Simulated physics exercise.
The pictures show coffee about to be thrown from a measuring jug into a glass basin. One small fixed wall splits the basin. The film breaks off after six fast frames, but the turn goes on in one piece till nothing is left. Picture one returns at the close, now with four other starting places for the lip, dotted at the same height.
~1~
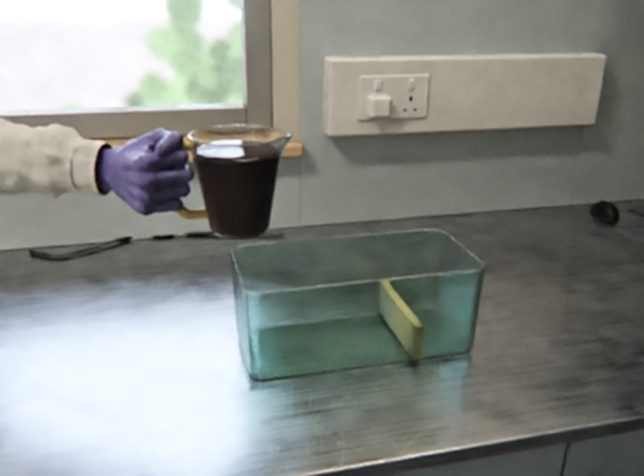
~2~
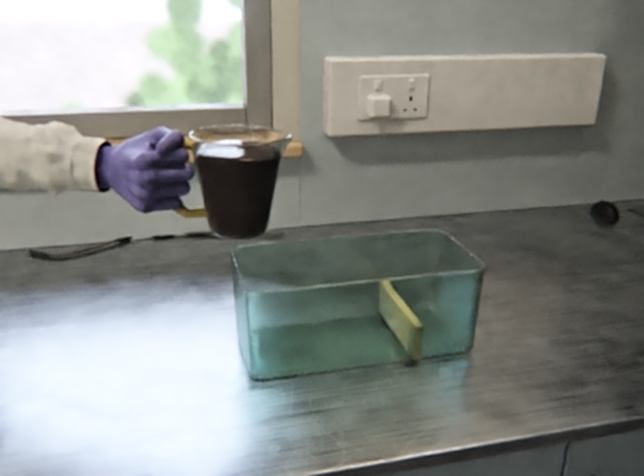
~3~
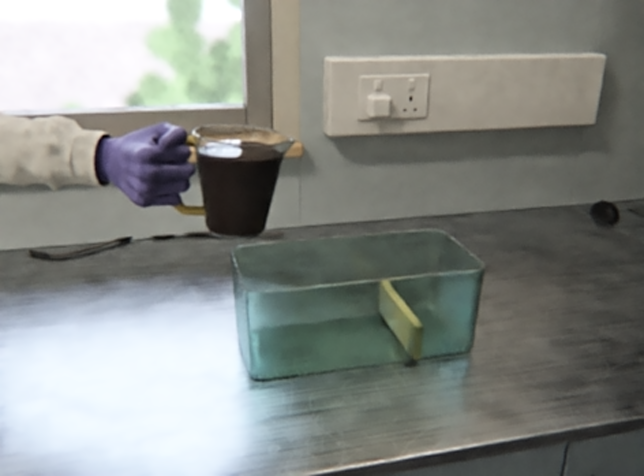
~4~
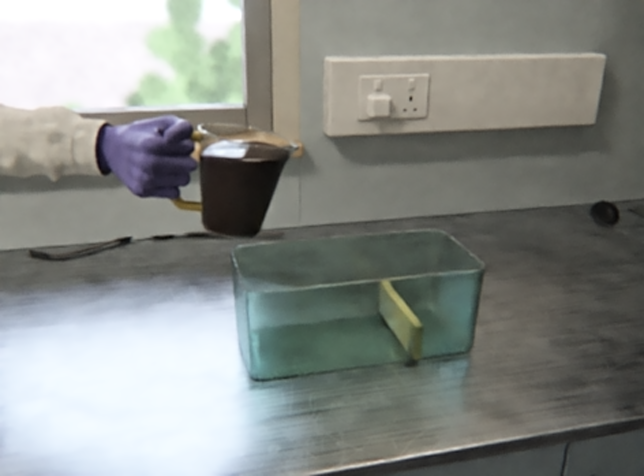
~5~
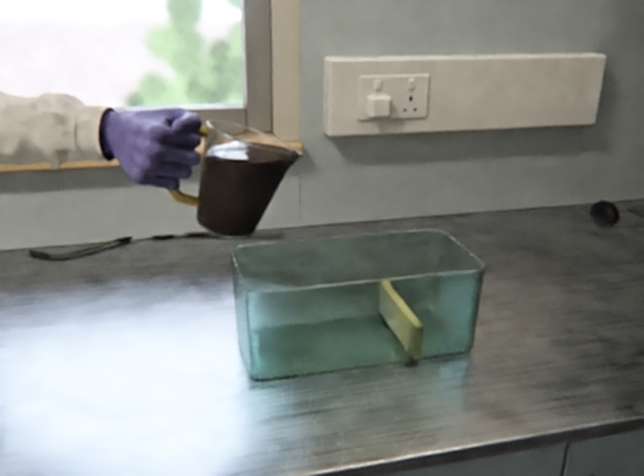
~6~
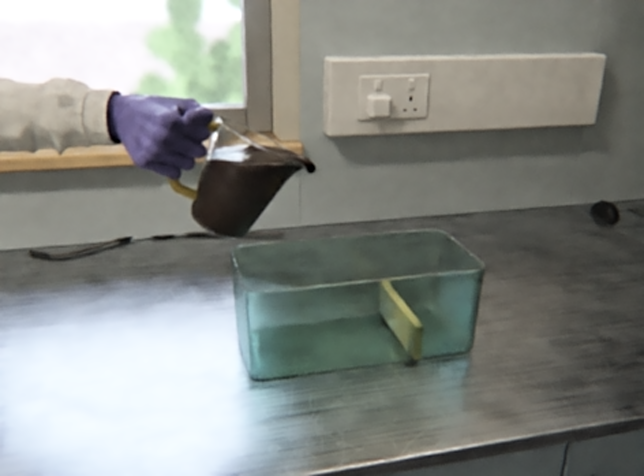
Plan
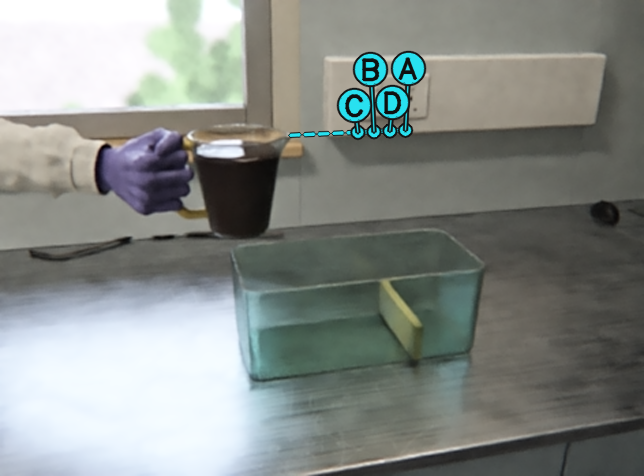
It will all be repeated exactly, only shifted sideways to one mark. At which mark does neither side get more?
C is best.
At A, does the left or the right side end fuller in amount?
The right side.
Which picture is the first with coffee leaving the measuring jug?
In picture 6.
On the marked copy, A at (405, 130); B at (373, 131); C at (357, 132); D at (389, 130).
If A is chosen, about 19 % ends left of the wall and 81 % right of it.
If B is chosen, about 21 % ends left of the wall and 78 % right of it.
If C is chosen, about 48 % ends left of the wall and 52 % right of it.
If D is chosen, about 22 % ends left of the wall and 76 % right of it.
